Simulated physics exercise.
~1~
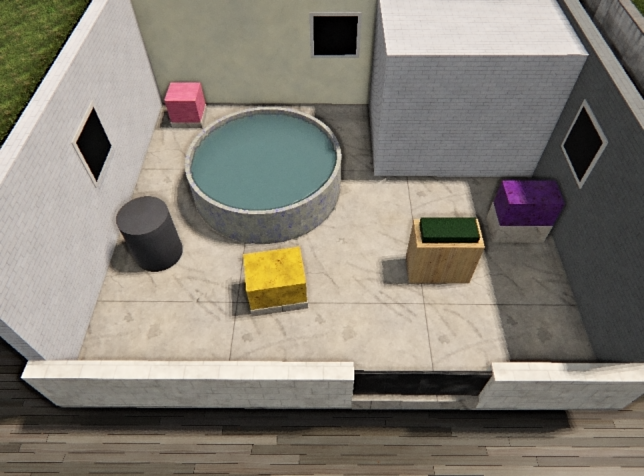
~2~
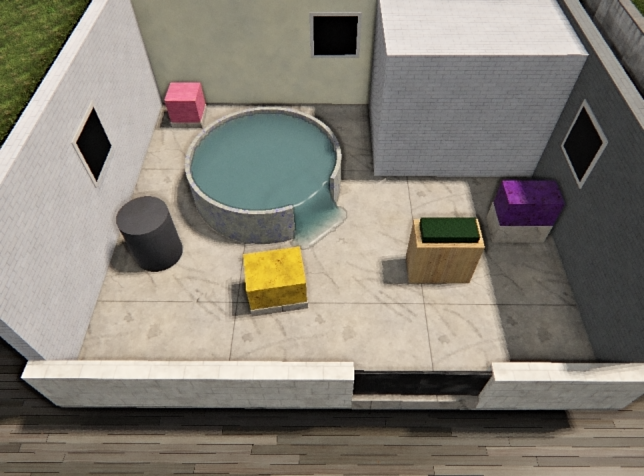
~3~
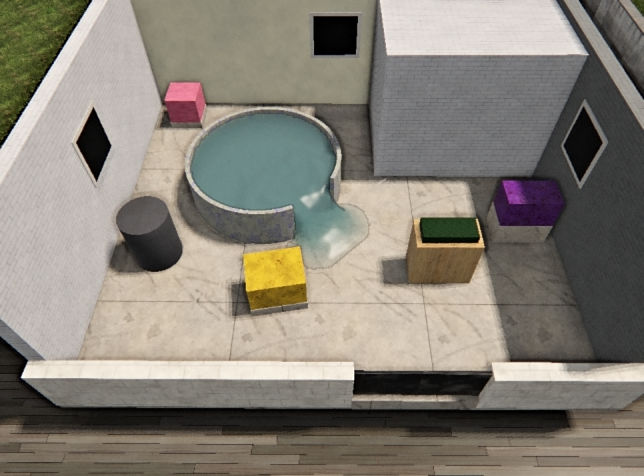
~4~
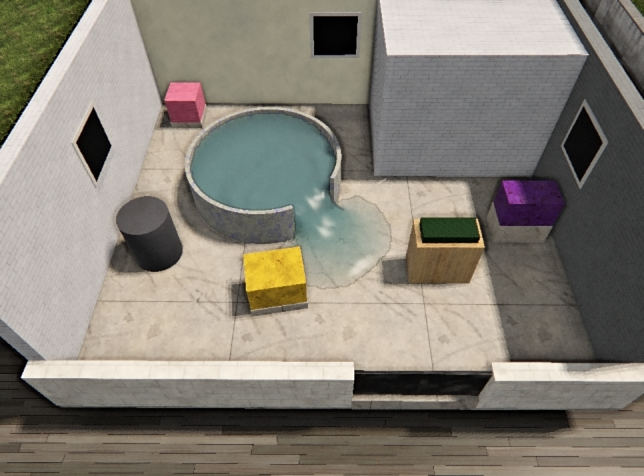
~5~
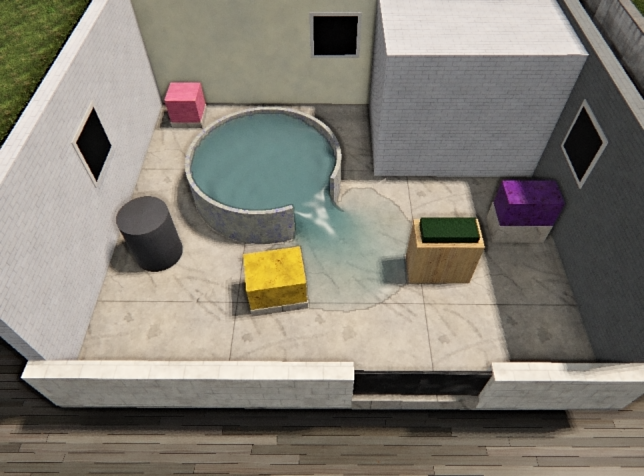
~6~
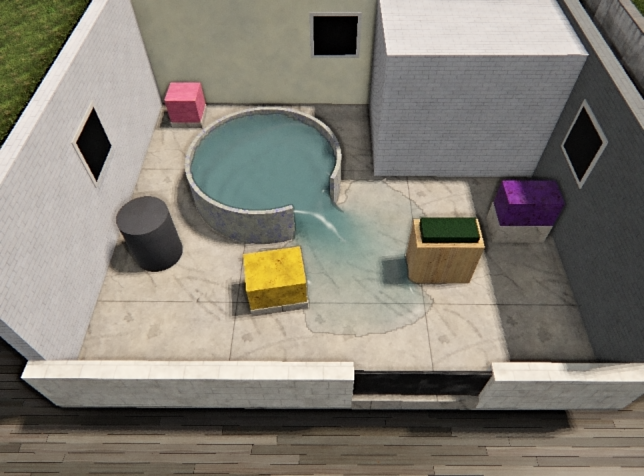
An L-shaped walled yard with a pale tiled floor is seen from high above, the view staying still. A round pool of teal water stands left of centre, with a pink block behind it, a dark grey cylinder and yellow block in front, and green-topped and purple-topped boxes to the right. Water breaks from the pool's lower right side and spreads across the floor, passing between the yellow and green-topped blocks.
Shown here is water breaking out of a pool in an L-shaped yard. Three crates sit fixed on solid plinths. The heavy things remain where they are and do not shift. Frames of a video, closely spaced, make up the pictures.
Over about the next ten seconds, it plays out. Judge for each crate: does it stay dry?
Outcome: The yellow crate will be out of the flood; the pink crate will be out of the flood; the purple crate will be out of the flood.
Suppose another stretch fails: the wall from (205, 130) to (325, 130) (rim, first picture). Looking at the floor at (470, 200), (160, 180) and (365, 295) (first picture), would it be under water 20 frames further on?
Those three come out moisture-free, soaked and soaked, one after another.
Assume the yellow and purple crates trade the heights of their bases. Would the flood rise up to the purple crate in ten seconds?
The purple crate is reached.
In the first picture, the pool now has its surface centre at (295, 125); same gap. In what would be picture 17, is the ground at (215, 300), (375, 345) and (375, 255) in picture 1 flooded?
Results in order - left untouched, swamped, swamped.
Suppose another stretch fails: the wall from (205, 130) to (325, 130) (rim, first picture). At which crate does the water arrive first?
First in line is the pink crate.
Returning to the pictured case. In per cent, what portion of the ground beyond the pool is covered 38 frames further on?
It comes out near 75 percent.
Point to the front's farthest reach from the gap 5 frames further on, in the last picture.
I would point to (559, 385).
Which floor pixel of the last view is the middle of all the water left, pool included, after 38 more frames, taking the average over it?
Somewhere near (361, 249).
A moment on, water covers 35 % of the floor; the yellow crate water round its plinth, the pink crate not reached, the purple crate water round its plinth.
Next, water covers 40 % of the floor; the yellow crate water round its plinth, the pink crate not reached, the purple crate water round its plinth.
Then, water covers 55 % of the floor; the yellow crate water round its plinth, the pink crate not reached, the purple crate water round its plinth.
Later, water covers 75 % of the floor; the yellow crate water round its plinth, the pink crate not reached, the purple crate water round its plinth.
In the end, water covers 95 % of the floor; the yellow crate stayed above the water, the pink crate stayed above the water, the purple crate stayed above the water.
